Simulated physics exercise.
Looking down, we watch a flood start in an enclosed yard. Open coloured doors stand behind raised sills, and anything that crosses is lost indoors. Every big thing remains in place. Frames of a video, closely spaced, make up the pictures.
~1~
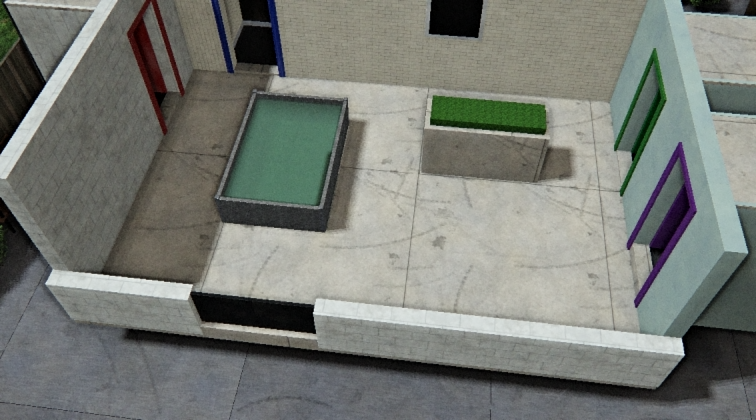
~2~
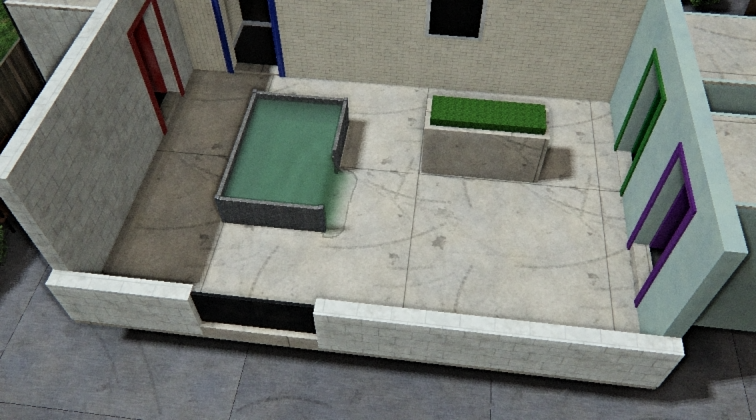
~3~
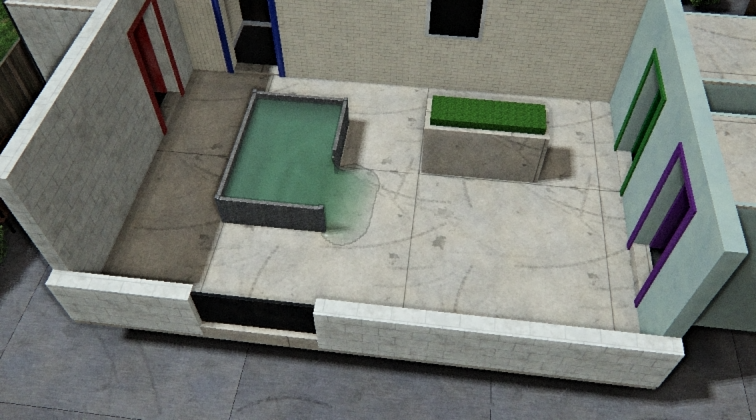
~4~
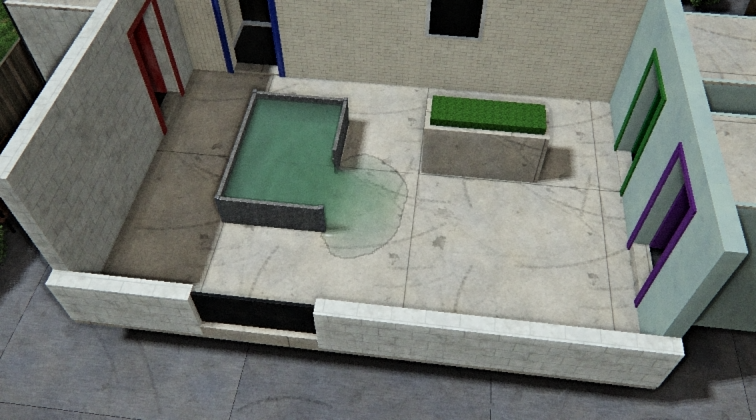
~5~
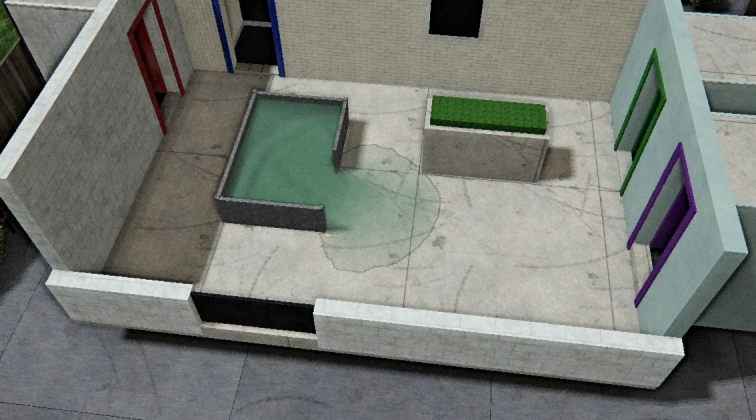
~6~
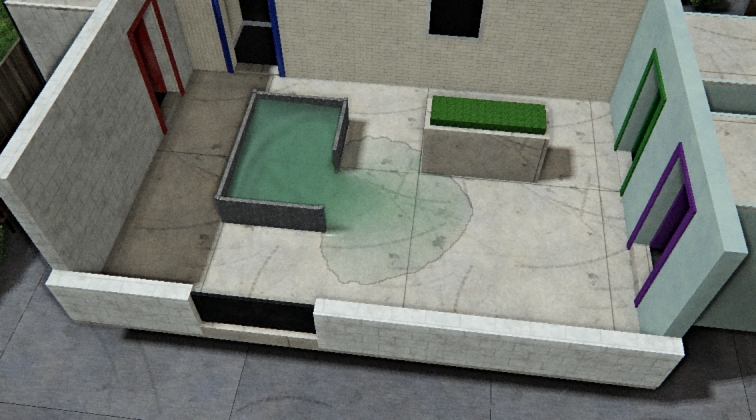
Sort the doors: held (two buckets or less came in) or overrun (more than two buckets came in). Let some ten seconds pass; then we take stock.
Sorted: Green door overrun, blue door held, red door held, purple door held.
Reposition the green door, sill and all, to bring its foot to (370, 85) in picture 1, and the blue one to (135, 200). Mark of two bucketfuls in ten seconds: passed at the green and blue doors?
My reading: The green door stays within the limit, the blue door stays within the limit.
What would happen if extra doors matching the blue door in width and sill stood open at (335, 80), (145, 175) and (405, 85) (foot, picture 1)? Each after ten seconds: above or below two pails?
Result, in listed order - misses the mark, misses the mark, misses the mark.
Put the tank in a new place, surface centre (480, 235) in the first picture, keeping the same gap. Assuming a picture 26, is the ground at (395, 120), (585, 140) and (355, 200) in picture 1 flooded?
Spared, hit, spared.
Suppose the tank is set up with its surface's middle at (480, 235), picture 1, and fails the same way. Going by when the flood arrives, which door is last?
The red-painted one comes last.
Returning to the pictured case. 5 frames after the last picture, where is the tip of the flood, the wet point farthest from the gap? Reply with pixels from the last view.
Look around (592, 239).
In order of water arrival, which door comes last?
That would be the red door.
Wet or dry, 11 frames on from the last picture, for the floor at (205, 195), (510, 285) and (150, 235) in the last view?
Result, as listed: Not wetted / wetted / not wetted.
A moment on, water covers 25 % of the floor; the green door not reached, the blue door not reached, the red door not reached, the purple door not reached.
Next, water covers 40 % of the floor; the green door wet at the sill, nothing in, the blue door not reached, the red door not reached, the purple door wet at the sill, nothing in.
Then, water covers 45 % of the floor; the green door under two buckets in, the blue door not reached, the red door not reached, the purple door wet at the sill, nothing in.
Later, water covers 55 % of the floor; the green door over two buckets in, the blue door not reached, the red door not reached, the purple door under two buckets in.
In the end, water covers 85 % of the floor; the green door over two buckets in, the blue door wet at the sill, nothing in, the red door wet at the sill, nothing in, the purple door under two buckets in.
